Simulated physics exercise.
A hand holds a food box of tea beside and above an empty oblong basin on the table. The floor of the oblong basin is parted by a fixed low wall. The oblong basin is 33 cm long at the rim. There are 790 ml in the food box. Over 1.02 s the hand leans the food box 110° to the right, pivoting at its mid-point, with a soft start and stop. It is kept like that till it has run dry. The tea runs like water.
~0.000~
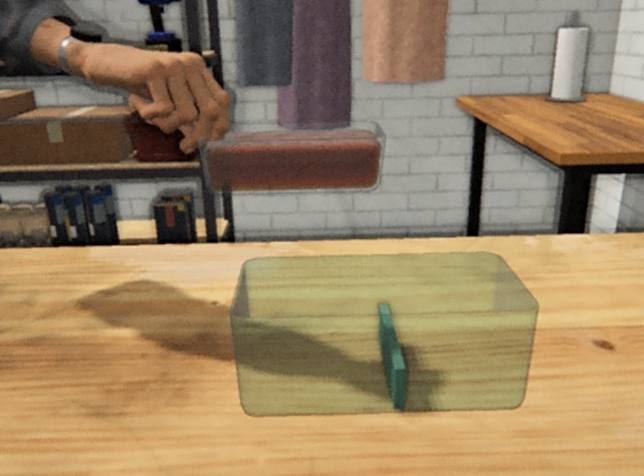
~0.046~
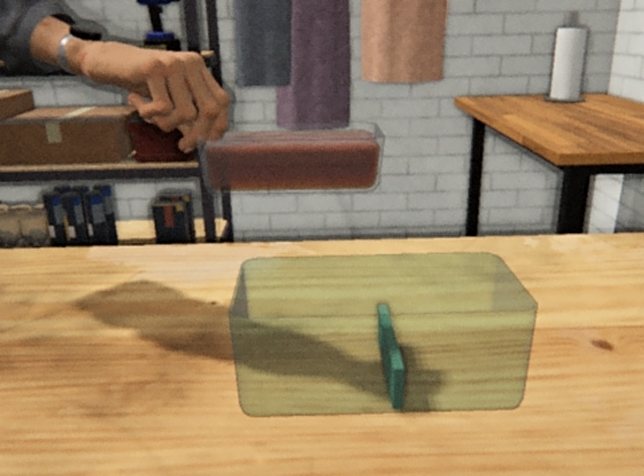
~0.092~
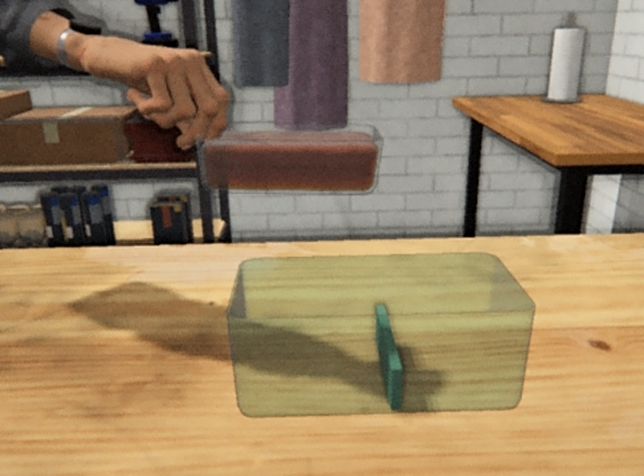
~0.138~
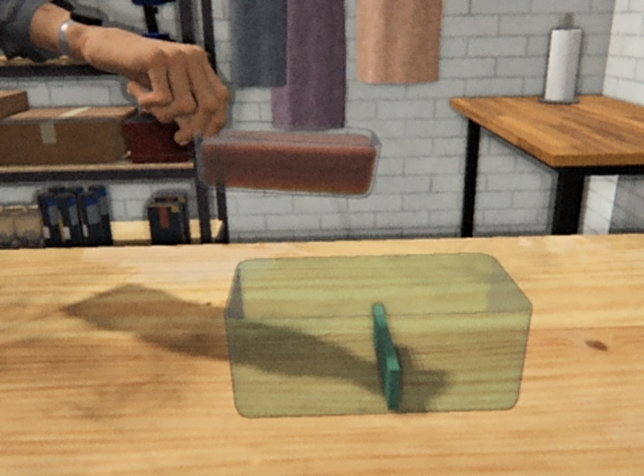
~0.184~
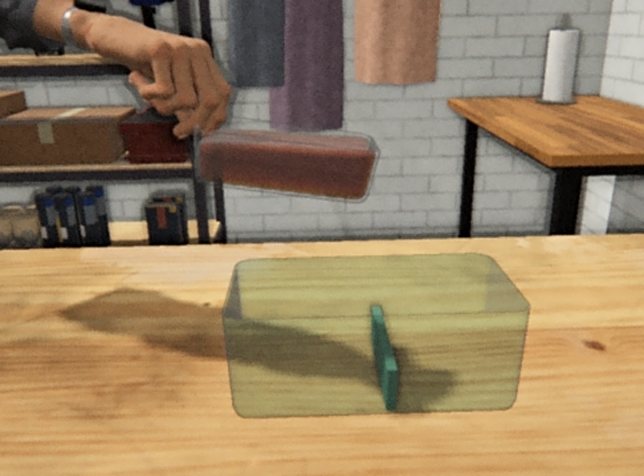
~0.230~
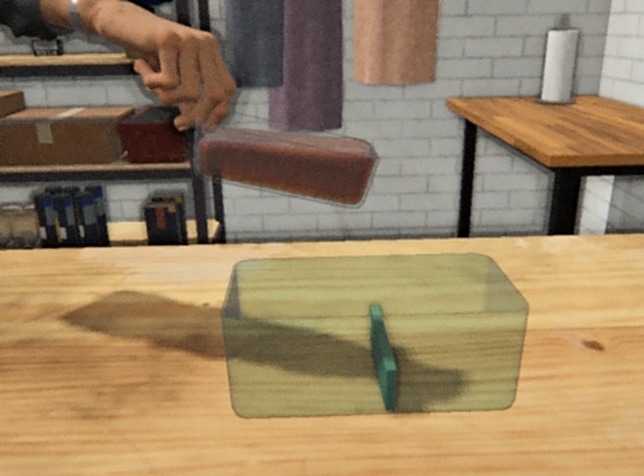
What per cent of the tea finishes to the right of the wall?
The far part has some 77 per cent.
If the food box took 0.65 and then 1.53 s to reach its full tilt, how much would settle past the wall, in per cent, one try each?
First 75, then 80 per cent.
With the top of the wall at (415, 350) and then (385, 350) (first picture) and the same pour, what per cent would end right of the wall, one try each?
First 55, then 70 per cent.
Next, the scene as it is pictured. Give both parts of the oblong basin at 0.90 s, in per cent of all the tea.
Near 14 on the left, 78 on the right.
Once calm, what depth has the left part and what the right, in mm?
Some 6 mm on the left and 28 mm on the right.
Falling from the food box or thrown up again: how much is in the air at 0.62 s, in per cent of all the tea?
Near 48 in a hundred.
By 0.62 s the tilt is 73° and 15 per cent is still to pour, 1 is left of the wall and 35 right of it.
By 0.90 s the tilt is 106° and 2 per cent is still to pour, 14 is left of the wall and 77 right of it.
By 1.20 s the tilt is 110° and 0 per cent is still to pour, 18 is left of the wall and 77 right of it.
By 1.52 s the tilt is 110° and 0 per cent is still to pour, 18 is left of the wall and 77 right of it.
At rest 18 per cent lies left of the wall, 77 right of it and 5 outside.
